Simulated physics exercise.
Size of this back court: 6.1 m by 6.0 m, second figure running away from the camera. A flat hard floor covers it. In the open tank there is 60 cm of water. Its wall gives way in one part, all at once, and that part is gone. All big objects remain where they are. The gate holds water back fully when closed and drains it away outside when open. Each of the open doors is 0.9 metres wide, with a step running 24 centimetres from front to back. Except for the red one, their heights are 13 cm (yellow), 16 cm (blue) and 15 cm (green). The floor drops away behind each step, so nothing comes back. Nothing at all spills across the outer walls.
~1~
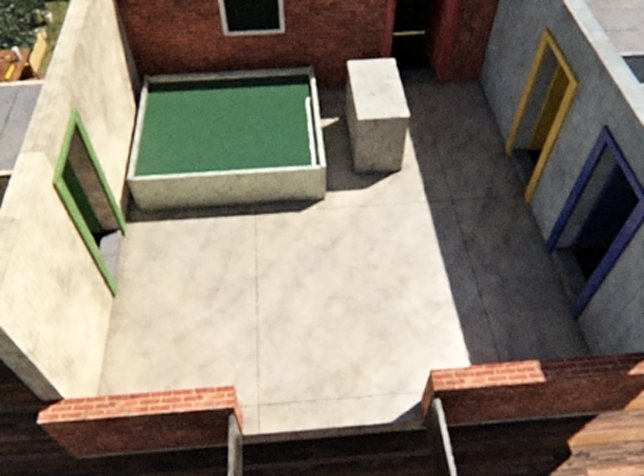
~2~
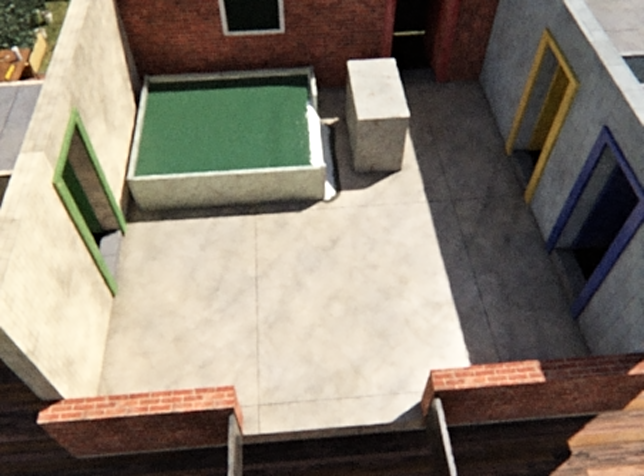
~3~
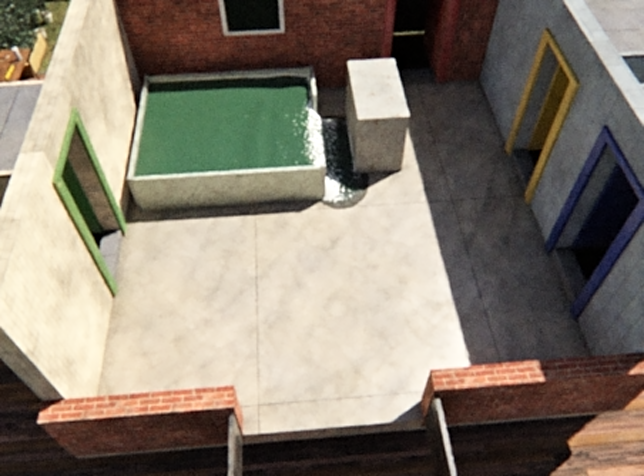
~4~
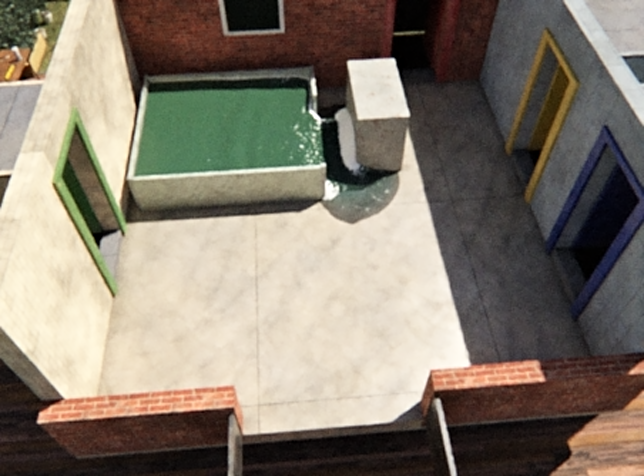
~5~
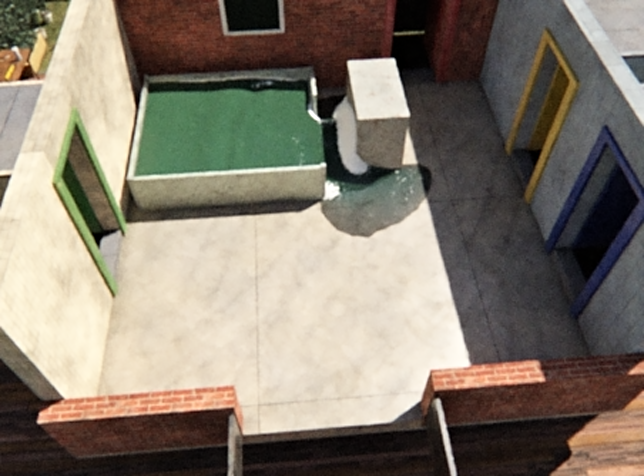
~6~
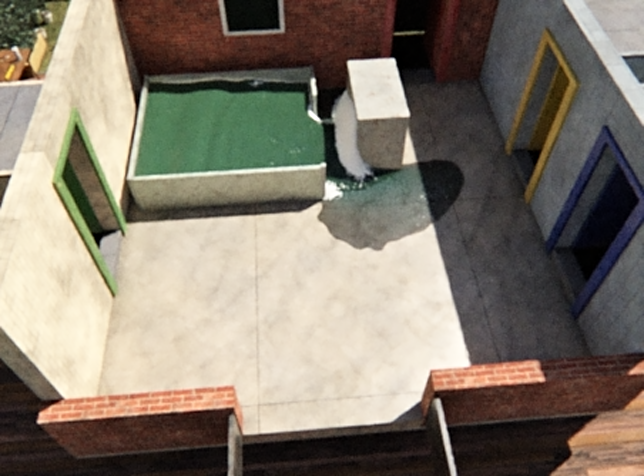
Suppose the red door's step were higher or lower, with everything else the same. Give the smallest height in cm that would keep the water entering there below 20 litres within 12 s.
Roughly 7.5 cm.
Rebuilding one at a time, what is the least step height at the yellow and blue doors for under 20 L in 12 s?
About 11.5 cm at yellow and 13.5 cm at blue.
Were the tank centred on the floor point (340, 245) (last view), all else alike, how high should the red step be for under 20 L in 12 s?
At least some 15 centimetres tall.
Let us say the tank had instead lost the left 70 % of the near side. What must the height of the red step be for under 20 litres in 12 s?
A minimum of about 10.0 cm.
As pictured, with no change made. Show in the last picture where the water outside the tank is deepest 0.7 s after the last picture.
About (325, 160).
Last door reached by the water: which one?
Final door: Green.
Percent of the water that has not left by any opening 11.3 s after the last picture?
Around 88 in a hundred parts remain.
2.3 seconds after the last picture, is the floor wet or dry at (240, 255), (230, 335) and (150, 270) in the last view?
In order: Untouched, untouched, untouched.
Then, 0.7 s after the last picture water covers 25 % of the floor, deepest (48 cm) near (325, 160); 4 cm at the red door, 0 litres in over its 13 cm step.
Then, 2.3 s after the last picture water covers 60 % of the floor, deepest (34 cm) near (347, 158); 8 cm at the red door, 0 litres in over its 13 cm step.
Then, 11.3 s after the last picture water covers 95 % of the floor, deepest (14 cm) near (343, 209); 9 cm at the red door, 0 litres in over its 13 cm step.
At the red door as built, the water peaked near 12 cm, 8.1 s after the last picture.
Run again over the same 12 s with other heights there, 27 litres in over 6.5 cm, 11 litres over 8.5 cm. The limit of 20 litres is kept from about 7.5 cm up.
